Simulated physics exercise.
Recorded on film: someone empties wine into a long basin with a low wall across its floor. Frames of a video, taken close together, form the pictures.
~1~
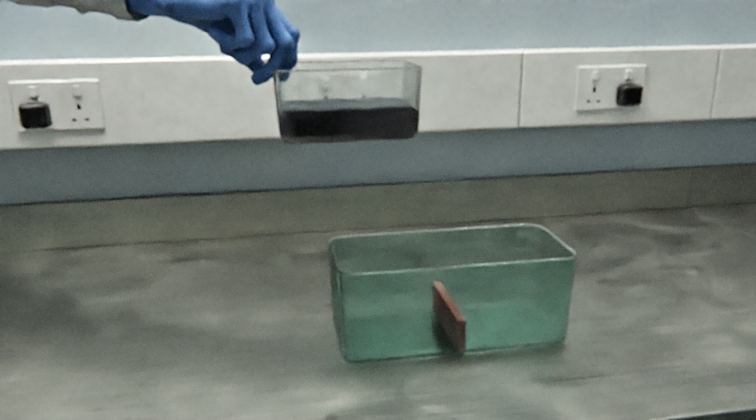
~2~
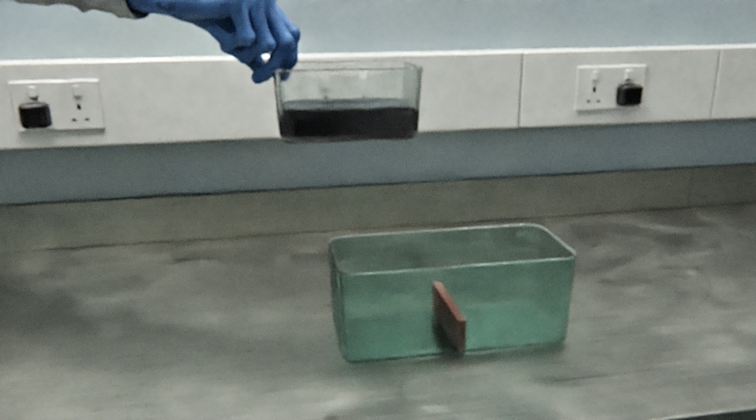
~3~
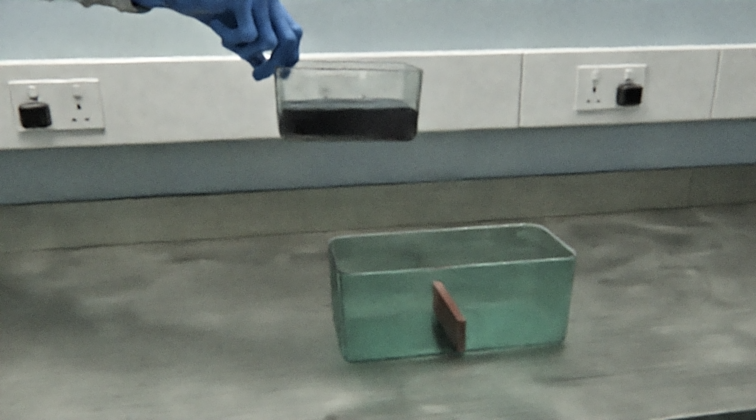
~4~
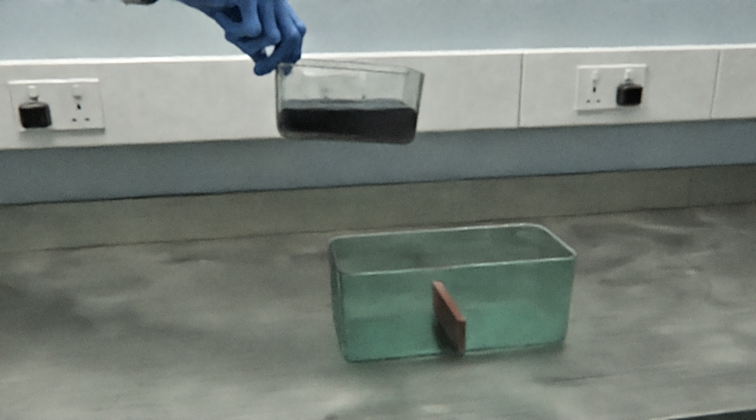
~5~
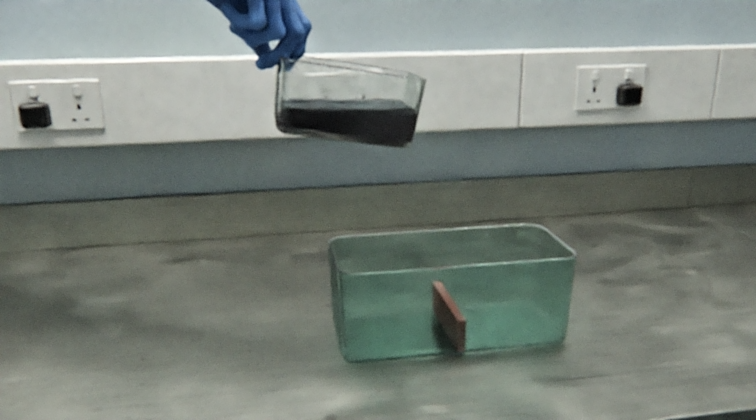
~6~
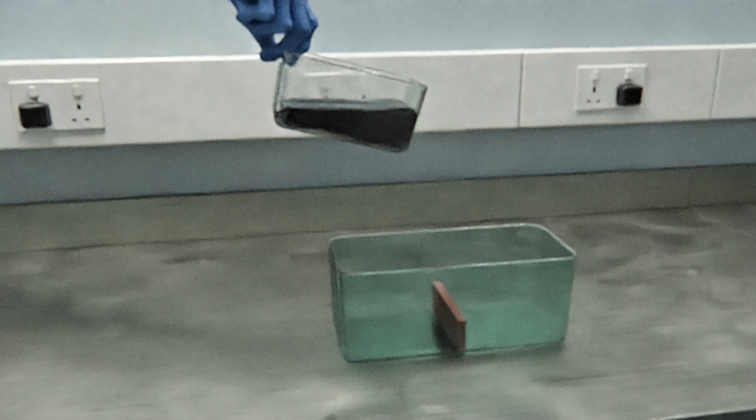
At the start, a blue-gloved hand holds a small clear container of dark wine level above a long greenish basin with a low reddish wall across its floor. The hand then shifts slightly right and gradually tilts the container, its right side dipping lower, while the basin stays still.
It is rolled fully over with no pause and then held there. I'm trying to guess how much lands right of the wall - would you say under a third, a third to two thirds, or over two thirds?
I reckon what ends right of the wall lands in the middle band of a third to two thirds.
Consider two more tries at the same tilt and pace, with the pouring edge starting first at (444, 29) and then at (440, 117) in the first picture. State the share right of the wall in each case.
You'd get 90 percent from the first and 75 percent from the second.
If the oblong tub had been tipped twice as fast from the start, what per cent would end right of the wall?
It comes to some 45 in a hundred.
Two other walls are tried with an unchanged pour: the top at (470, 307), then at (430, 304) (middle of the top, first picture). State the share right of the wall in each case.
That'd be about 15 percent for the first and about 75 percent for the other.
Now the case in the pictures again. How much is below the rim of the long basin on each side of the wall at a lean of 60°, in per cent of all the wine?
The left part holds close to 0 per cent, the right part close to 0.
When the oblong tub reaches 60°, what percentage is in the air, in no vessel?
Some 25 per cent, I'd say.
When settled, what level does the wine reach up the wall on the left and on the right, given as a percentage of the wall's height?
Close to 30 for the left and 40 for the right.
A moment on, the oblong tub is tipped part way and 71 per cent is still to pour, 2 is left of the wall and 1 right of it.
Next, the oblong tub is tipped on its side and 23 per cent is still to pour, 11 is left of the wall and 49 right of it.
Then the oblong tub is tipped on its side and 4 per cent is still to pour, 37 is left of the wall and 55 right of it.
Later the oblong tub is tipped on its side and 0 per cent is still to pour, 43 is left of the wall and 55 right of it.
At rest 43 per cent lies left of the wall, 55 right of it and 1 outside.
